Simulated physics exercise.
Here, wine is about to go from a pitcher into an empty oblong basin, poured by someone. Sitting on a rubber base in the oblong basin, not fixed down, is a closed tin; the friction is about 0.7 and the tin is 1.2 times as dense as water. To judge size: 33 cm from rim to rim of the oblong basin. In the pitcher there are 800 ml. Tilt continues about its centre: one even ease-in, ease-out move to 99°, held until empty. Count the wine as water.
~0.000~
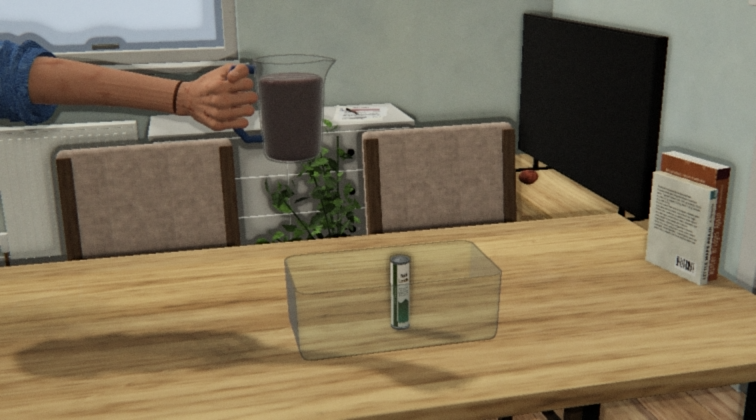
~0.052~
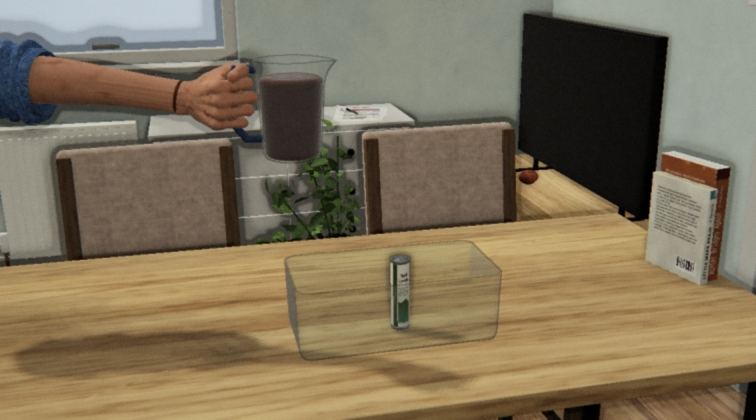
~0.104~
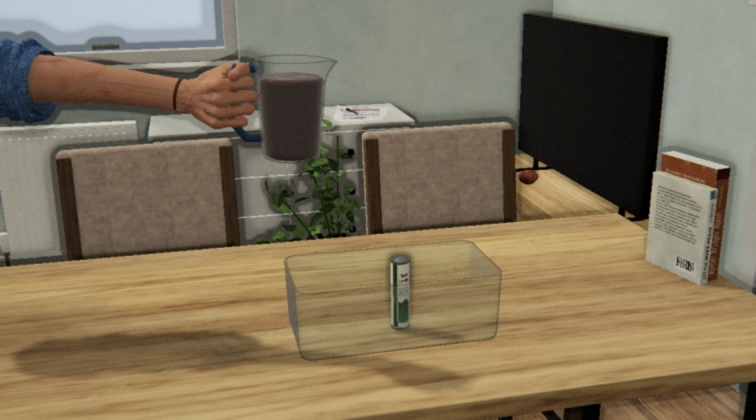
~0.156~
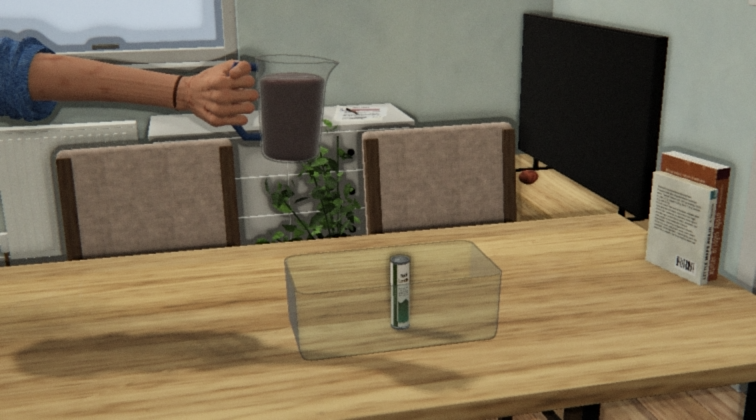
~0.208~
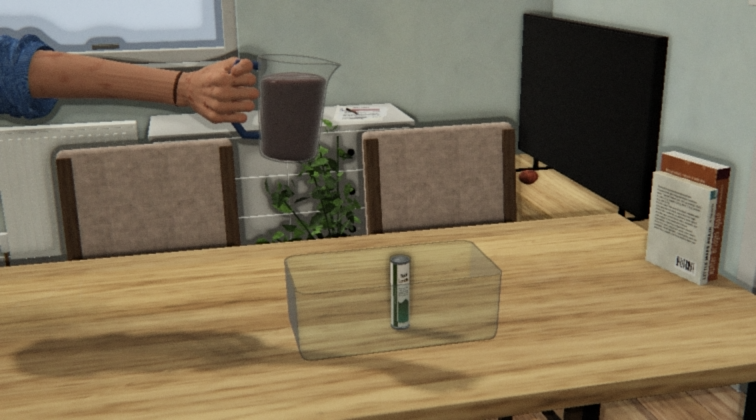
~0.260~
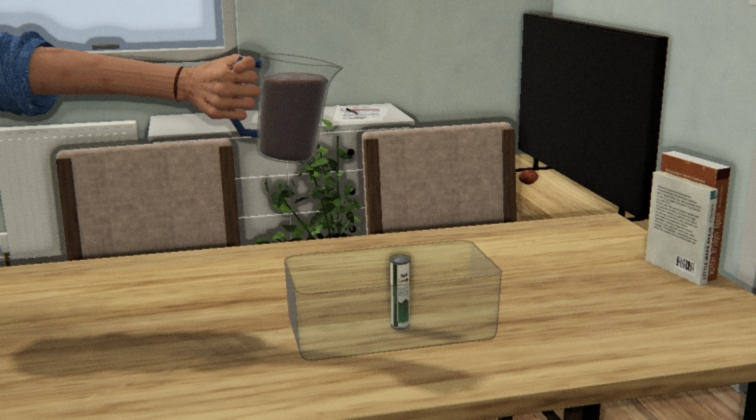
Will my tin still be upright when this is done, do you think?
Upright.
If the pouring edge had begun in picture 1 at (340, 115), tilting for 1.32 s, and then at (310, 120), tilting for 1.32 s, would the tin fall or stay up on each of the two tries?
Try 1: Tipped over; try 2: Still standing.
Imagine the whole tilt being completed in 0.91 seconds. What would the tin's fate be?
Then it keeps standing.
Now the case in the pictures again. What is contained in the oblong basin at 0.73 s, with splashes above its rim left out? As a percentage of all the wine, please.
About 0 per cent.
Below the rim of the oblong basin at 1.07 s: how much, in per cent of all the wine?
22 per cent, give or take a little.
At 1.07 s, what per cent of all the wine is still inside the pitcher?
Close to 48 in a hundred.
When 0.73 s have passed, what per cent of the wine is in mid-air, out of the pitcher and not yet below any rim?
10 per cent.
By 0.73 s the tilt is 57° and 91 per cent is still to pour; the tin stands where it began.
By 1.07 s the tilt is 91° and 48 per cent is still to pour; the tin stands where it began.
By 1.43 s the tilt is 99° and 7 per cent is still to pour; the tin stands where it began.
By 1.82 s the tilt is 99° and 0 per cent is still to pour; the tin stands where it began.
At rest the tin stands where it began.
